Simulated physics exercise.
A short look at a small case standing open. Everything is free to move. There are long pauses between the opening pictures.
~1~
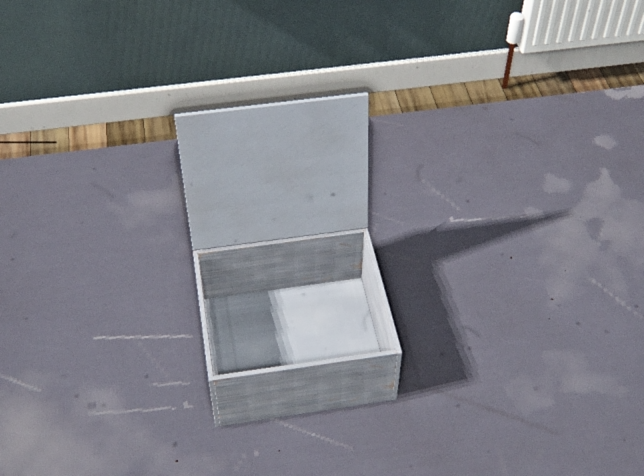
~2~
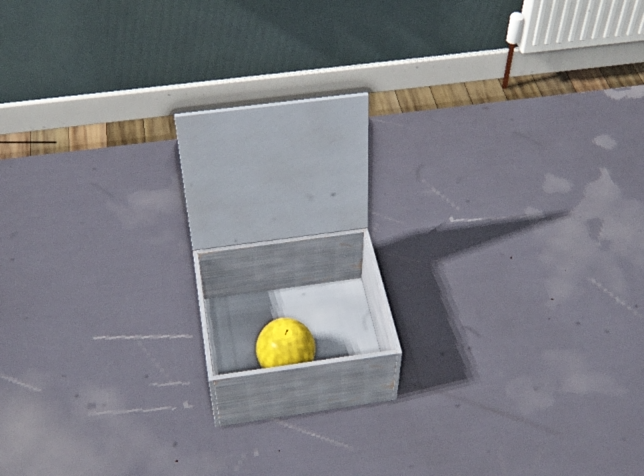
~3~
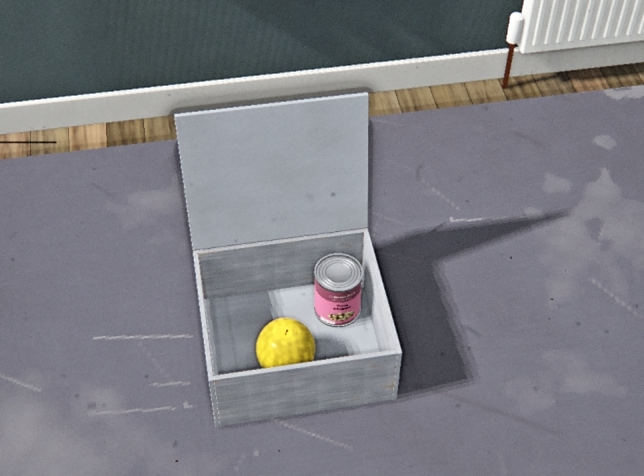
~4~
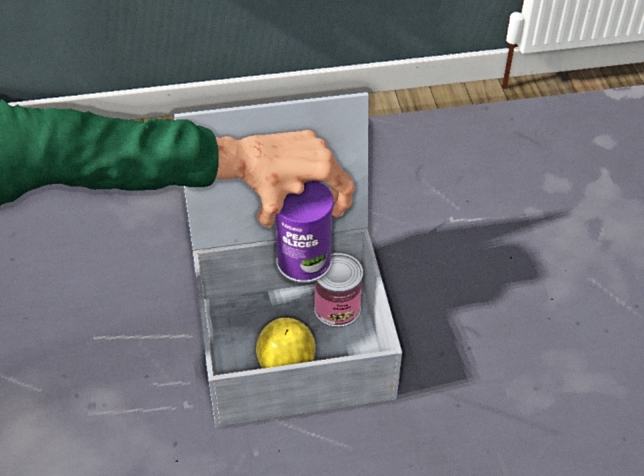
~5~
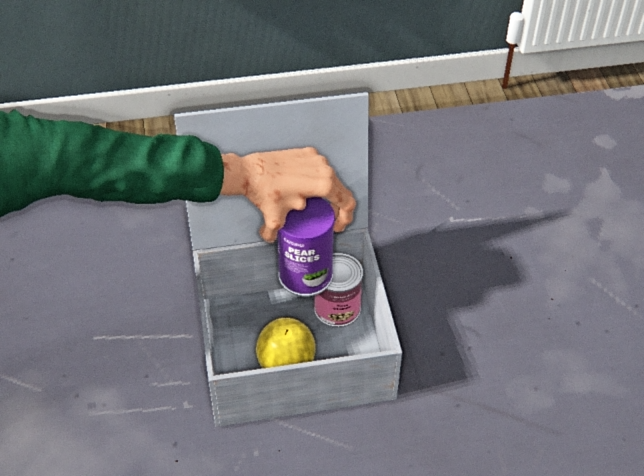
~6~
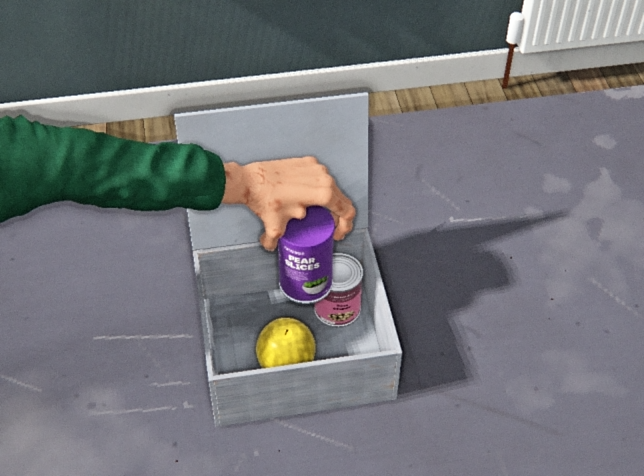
An open pale grey box with its lid raised stands on a scuffed purple-grey floor, seen from above at a steady angle, with a dark green wall and white radiator behind. A yellow ball appears inside near the front, then a pink tin at the right. A green-sleeved arm reaches in from the left, its hand lowering a purple tin of pear slices slightly beside the pink one, still gripping it.
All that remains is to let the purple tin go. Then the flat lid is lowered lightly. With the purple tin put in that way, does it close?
The lid closes.
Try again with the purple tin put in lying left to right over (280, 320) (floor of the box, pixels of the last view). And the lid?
Then it stays ajar.
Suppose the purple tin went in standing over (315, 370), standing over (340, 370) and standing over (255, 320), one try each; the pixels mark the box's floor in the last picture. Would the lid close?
First, it closes; second, it is held up; third, it stays ajar.
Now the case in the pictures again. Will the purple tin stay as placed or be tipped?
It tips.
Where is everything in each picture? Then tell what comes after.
In the first frame, the last thing is not in view yet.
In the second frame, the last thing is not in view yet.
In the third frame, the last thing is not in view yet; pink tin (338, 291).
In the fourth frame, coming down; purple tin (304, 232); pink tin (338, 291).
In the fifth frame, coming down; purple tin (306, 247); pink tin (338, 291).
In the sixth frame, put in, still held; purple tin (306, 255); pink tin (338, 291).
Then, 0.40 s on from there, purple tin on its side near (257, 305).
Then, 1.20 s on from there, lid starting down; purple tin on its side near (274, 315); yellow apple shifted a little.
Then, 1.70 s on from there, lid 50° above the rim; purple tin on its side near (274, 314); yellow apple shifted a little.
Then, 2.10 s on from there, lid 11° above the rim; purple tin on its side near (274, 314); yellow apple shifted a little.
In the end, lid shut; toppled in the box, purple tin; the other 2 unmoved. At the end, from the last picture's camera, purple tin near (274, 314).
